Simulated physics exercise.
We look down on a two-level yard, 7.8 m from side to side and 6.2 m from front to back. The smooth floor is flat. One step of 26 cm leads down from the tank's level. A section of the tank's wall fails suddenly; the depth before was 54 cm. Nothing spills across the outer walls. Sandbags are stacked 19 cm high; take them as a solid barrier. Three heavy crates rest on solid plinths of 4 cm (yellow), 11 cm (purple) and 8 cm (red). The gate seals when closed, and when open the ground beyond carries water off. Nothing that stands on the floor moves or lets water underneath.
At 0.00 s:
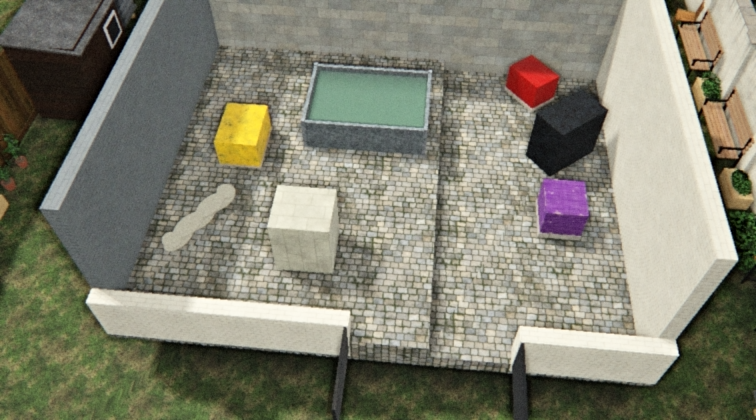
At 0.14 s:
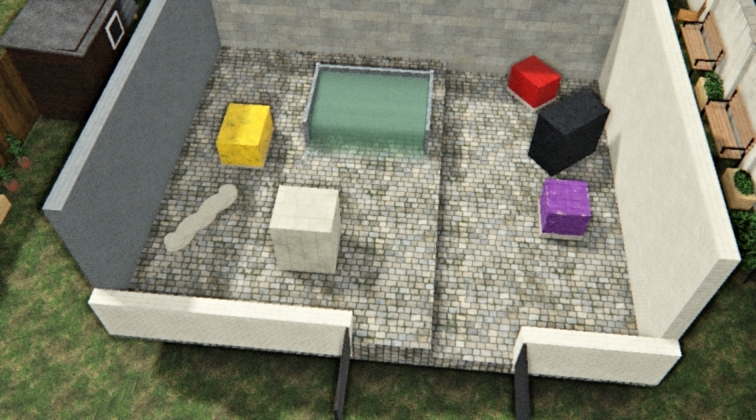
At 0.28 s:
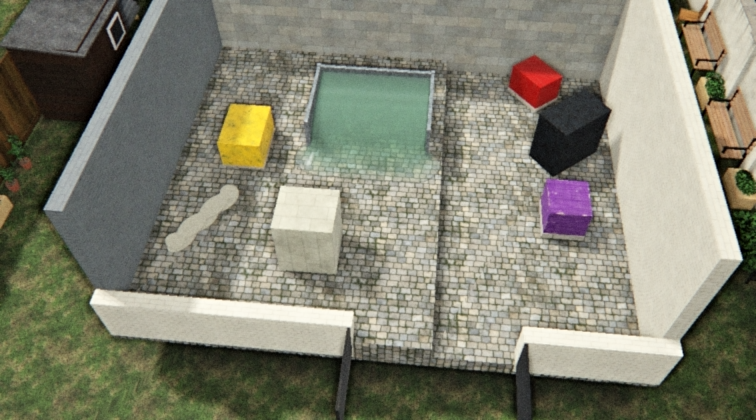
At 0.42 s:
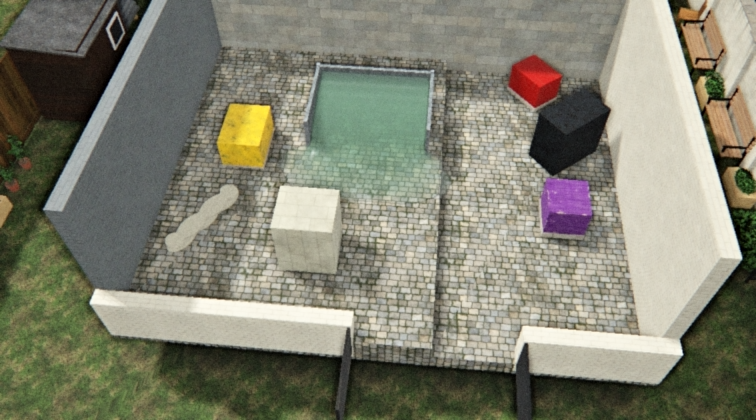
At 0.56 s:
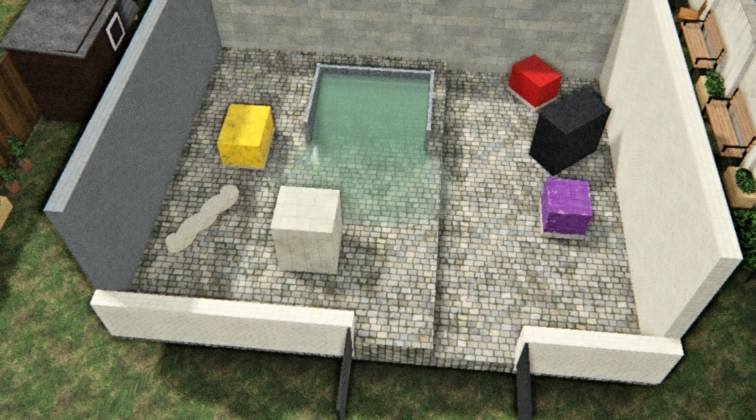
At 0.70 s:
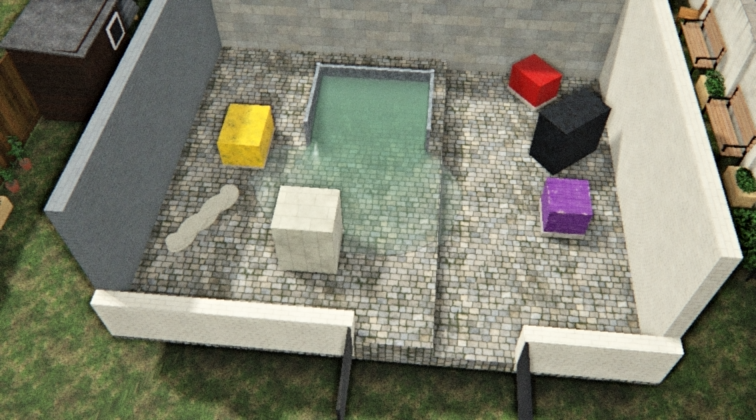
Greenish water poured out of a raised tank when its front wall gave way, then spread across the stone paving toward a pale block, thinning as it went, while the coloured blocks stayed put.
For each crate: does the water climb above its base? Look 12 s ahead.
One by one: The yellow crate is soaked; the purple crate keeps dry; the red crate keeps dry.
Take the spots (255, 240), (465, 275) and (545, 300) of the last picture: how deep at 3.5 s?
Roughly 3, 4 and 2 cm, in turn.
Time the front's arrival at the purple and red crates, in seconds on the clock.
Purple 2.0 s, red 9.5 s.
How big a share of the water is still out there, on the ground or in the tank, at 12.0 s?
Roughly 62 in a hundred.
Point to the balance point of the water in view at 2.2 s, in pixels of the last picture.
Around (355, 195).
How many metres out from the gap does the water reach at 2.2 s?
About 4.8 m.
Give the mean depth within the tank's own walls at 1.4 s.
Roughly 22 cm on average.
After 1.4 s water covers 30 % of the floor and is deepest (33 cm) near (329, 226); yellow plinth reached, purple plinth not reached, red plinth not reached.
After 2.2 s water covers 40 % of the floor and is deepest (23 cm) near (329, 226); yellow plinth reached, purple plinth reached, red plinth not reached.
After 3.5 s water covers 45 % of the floor and is deepest (18 cm) near (182, 312); yellow plinth reached, purple plinth reached, red plinth not reached.
After 7.0 s water covers 65 % of the floor and is deepest (8 cm) near (124, 307); yellow plinth reached, purple plinth reached, red plinth not reached.
After 12.0 s water covers 80 % of the floor and is deepest (6 cm) near (626, 276); highest at the yellow plinth 9 cm, highest at the purple plinth 5 cm, highest at the red plinth 2 cm.
